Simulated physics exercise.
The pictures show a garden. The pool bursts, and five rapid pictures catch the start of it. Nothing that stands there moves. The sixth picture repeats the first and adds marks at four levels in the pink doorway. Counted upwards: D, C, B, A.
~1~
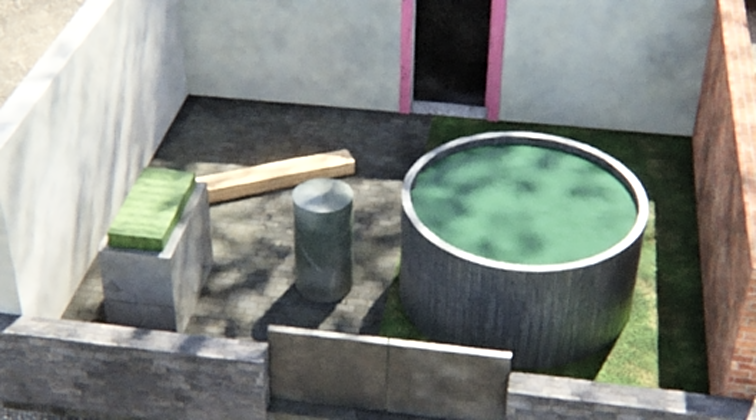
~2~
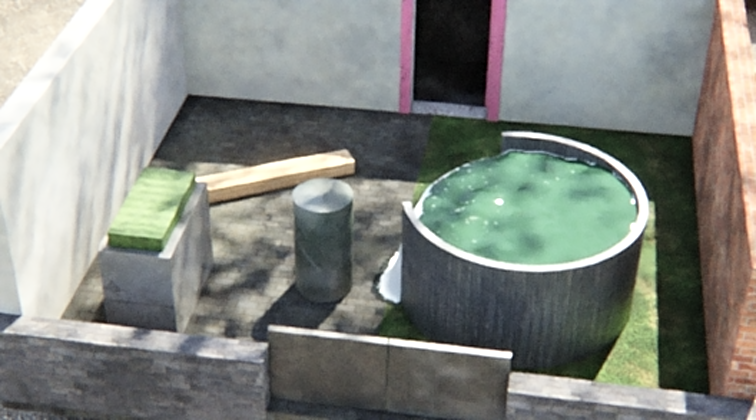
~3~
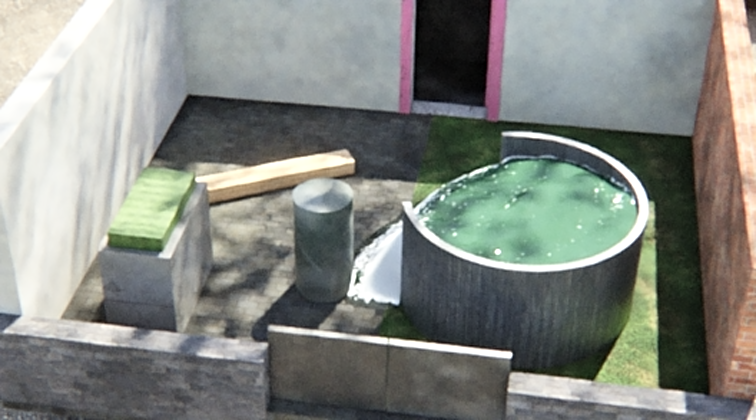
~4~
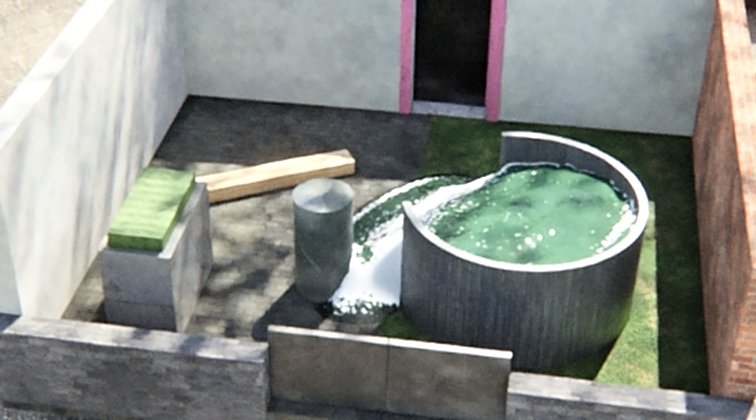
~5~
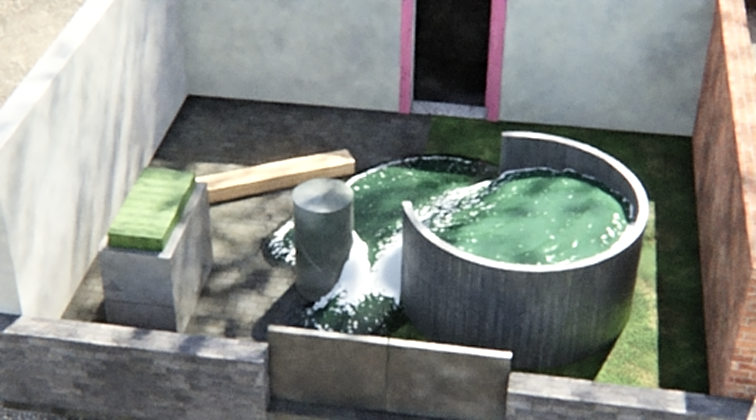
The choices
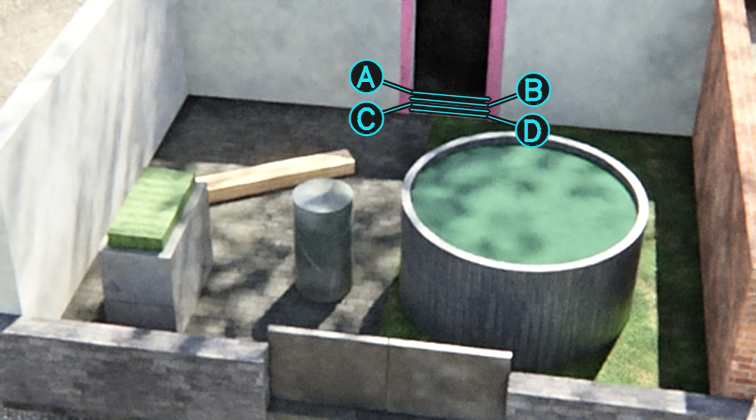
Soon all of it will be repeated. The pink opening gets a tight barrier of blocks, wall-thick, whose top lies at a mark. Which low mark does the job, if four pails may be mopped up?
I would pick mark B.
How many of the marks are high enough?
Two of the four.
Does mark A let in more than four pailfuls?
No, not at all.
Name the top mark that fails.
The answer is C.
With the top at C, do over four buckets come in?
Yes.
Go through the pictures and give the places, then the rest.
In the first picture, water in the pool at rest, its middle at (523, 203); foot of the pink doorway at (449, 116); shut gate at (388, 353).
In the second picture, 2 % of the ground under water, visible out to (402, 253).
In the third picture, 5 % of the ground under water, visible out to (352, 296).
In the fourth picture, 10 % of the ground under water, visible out to (328, 310).
In the fifth picture, 18 % of the ground under water, visible out to (310, 322).
In cyan, A at (450, 95); B at (449, 101); C at (449, 107); D at (449, 112); from the bottom up D, C, B, A.
Choosing A, nothing gets over.
Choosing B, a bucket or two gets in.
Choosing C, about 11 bucketfuls get in.
Choosing D, dozens of bucketfuls pour in.
